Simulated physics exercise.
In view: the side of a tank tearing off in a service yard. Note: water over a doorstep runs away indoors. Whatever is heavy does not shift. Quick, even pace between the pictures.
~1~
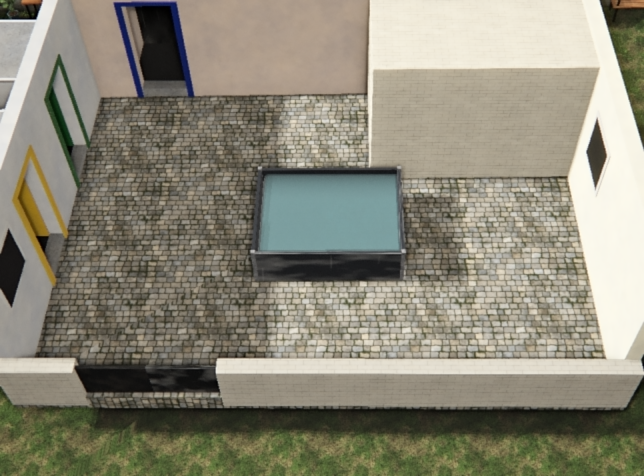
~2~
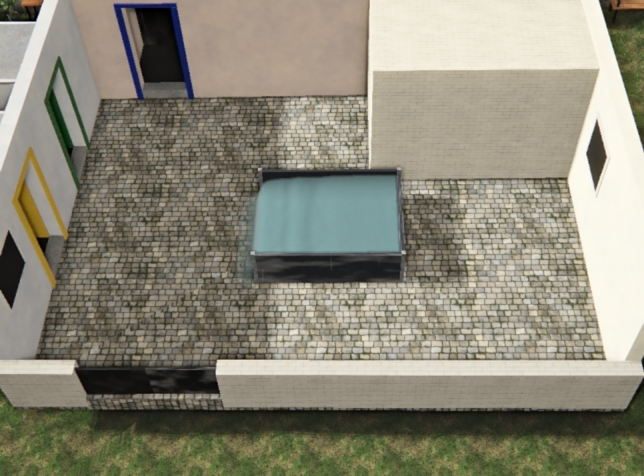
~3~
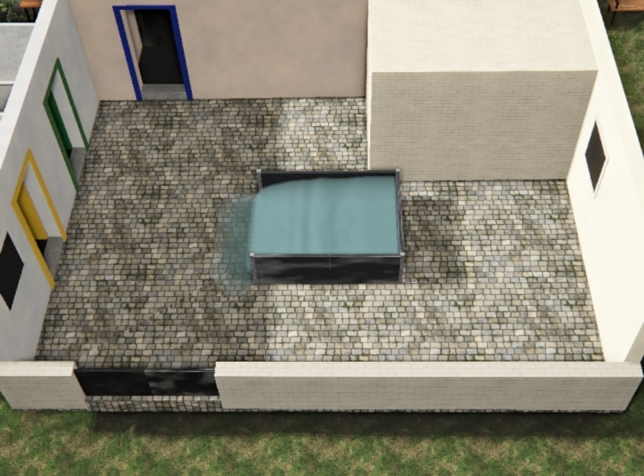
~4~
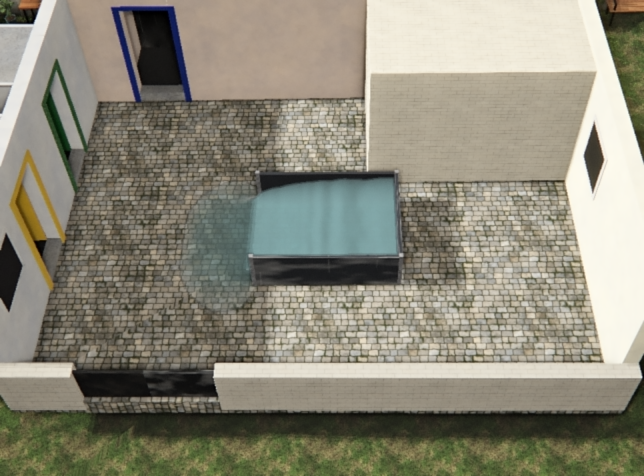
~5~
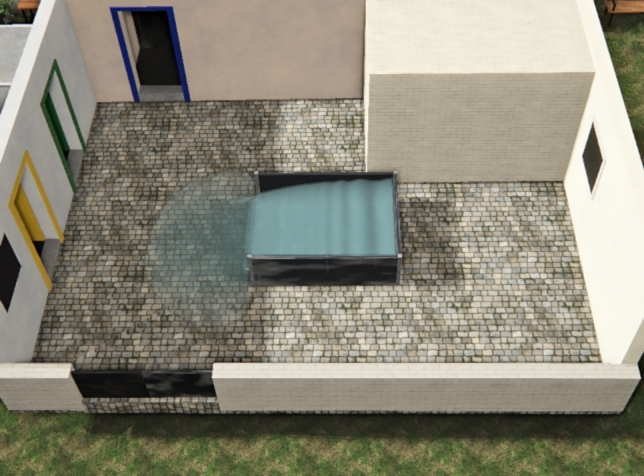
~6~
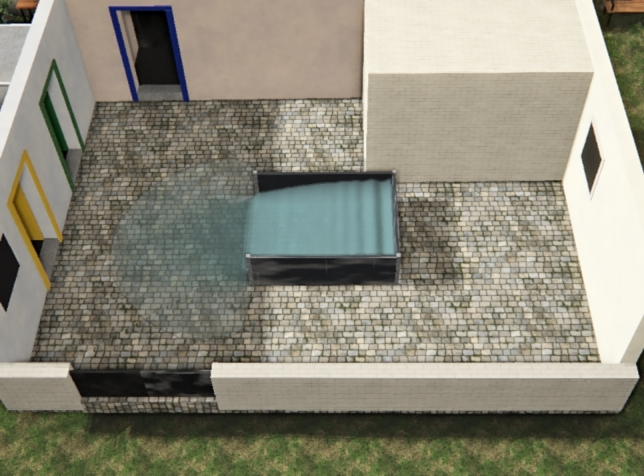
Walled service yard with cobbled paving, water pouring from the left side of a rectangular tank and spreading leftward in a widening fan.
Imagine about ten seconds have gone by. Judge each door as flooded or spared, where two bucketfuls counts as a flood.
The green door is flooded, the yellow door is flooded, the blue door is spared.
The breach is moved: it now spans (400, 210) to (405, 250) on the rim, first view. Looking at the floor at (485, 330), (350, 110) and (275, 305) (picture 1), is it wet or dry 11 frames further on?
Taking each in turn, they come out watered, kept dry, kept dry.
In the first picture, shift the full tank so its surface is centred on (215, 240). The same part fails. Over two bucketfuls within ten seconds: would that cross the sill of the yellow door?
Looking at the yellow door, it surpasses the cutoff.
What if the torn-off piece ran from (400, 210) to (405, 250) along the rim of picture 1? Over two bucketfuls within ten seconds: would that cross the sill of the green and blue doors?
The green door remains below, and the blue door remains below.
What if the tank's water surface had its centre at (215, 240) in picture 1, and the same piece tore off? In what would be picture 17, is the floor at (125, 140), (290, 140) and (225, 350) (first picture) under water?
Soaked, spared, spared.
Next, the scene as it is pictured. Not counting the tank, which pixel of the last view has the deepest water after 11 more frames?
Point to roughly (24, 388).
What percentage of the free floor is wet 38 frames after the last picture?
It comes to 70 per cent.
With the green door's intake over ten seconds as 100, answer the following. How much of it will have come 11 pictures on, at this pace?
Some 20 per cent.
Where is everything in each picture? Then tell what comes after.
The water tank at (329, 212) is whole and still, in the first picture.
The front is at (253, 285), out from the gap at (261, 229), in the second picture.
The front is at (236, 197), out from the gap at (260, 232), in the third picture.
Water pours out at (259, 235) and has run to (206, 300), in the fourth picture.
Water pours out at (258, 235) and has run to (150, 266), in the fifth picture.
The front is at (121, 227), out from the gap at (256, 235), in the sixth picture.
A moment on, water covers 30 % of the floor; the green door wet at the sill, nothing in, the yellow door over two buckets in, the blue door not reached.
Next, water covers 40 % of the floor; the green door under two buckets in, the yellow door far over two buckets in, the blue door not reached.
Then, water covers 40 % of the floor; the green door over two buckets in, the yellow door far over two buckets in, the blue door wet at the sill, nothing in.
Later, water covers 70 % of the floor; the green door over two buckets in, the yellow door far over two buckets in, the blue door wet at the sill, nothing in.
In the end, water covers 90 % of the floor; the green door over two buckets in, the yellow door far over two buckets in, the blue door wet at the sill, nothing in.
